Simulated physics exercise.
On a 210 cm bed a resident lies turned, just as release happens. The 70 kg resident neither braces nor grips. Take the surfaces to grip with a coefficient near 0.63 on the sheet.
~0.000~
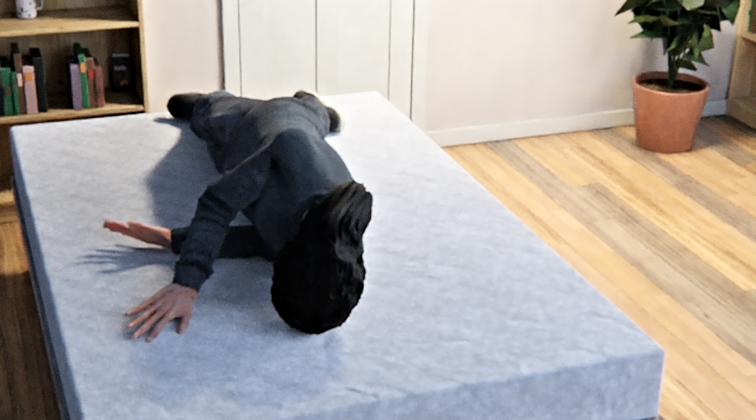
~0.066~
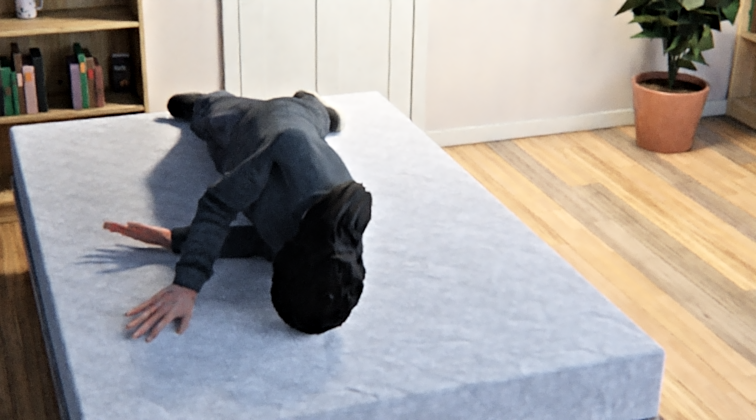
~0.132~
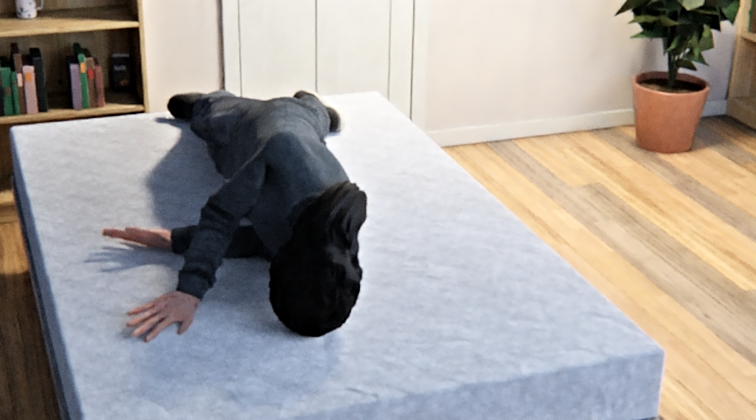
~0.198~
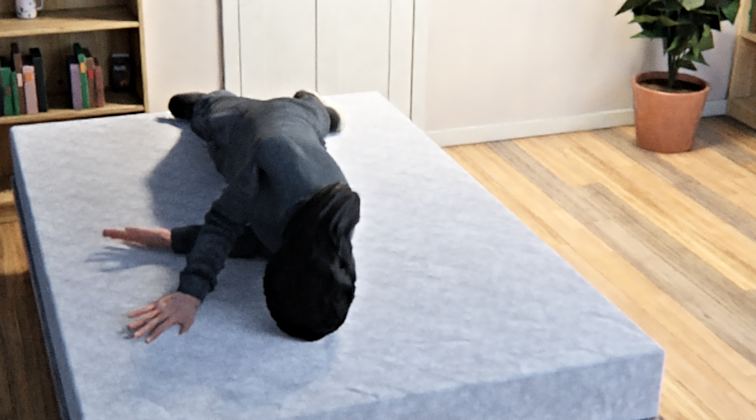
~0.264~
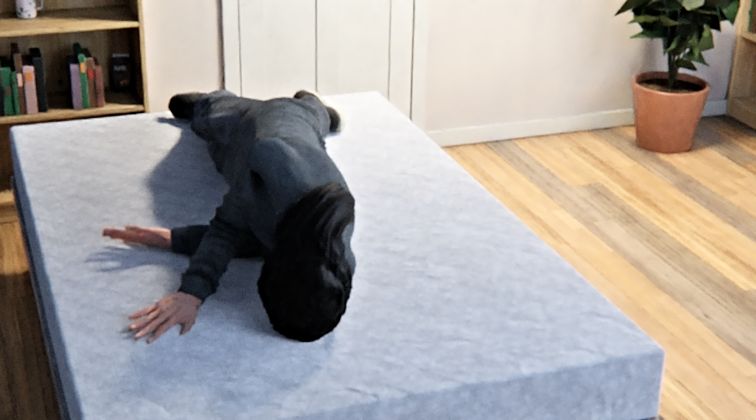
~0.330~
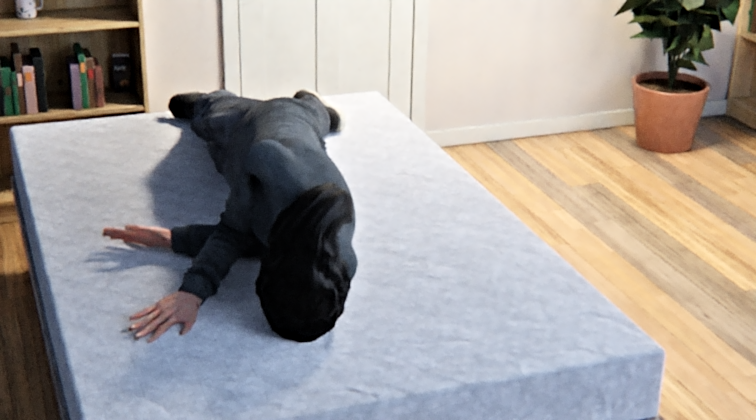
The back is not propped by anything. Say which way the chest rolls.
My guess is it falls toward the belly.
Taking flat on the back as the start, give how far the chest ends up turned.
Around 140 degrees.
After 0.54 s the chest is turned 125° from lying flat on the back, near (302, 210) in the last picture's view.
After 0.94 s the chest is turned 135° from lying flat on the back, near (299, 211) in the last picture's view.
After 1.54 s the chest is turned 135° from lying flat on the back, near (298, 212) in the last picture's view.
Final state at 4.0 s, chest rolls forwards.
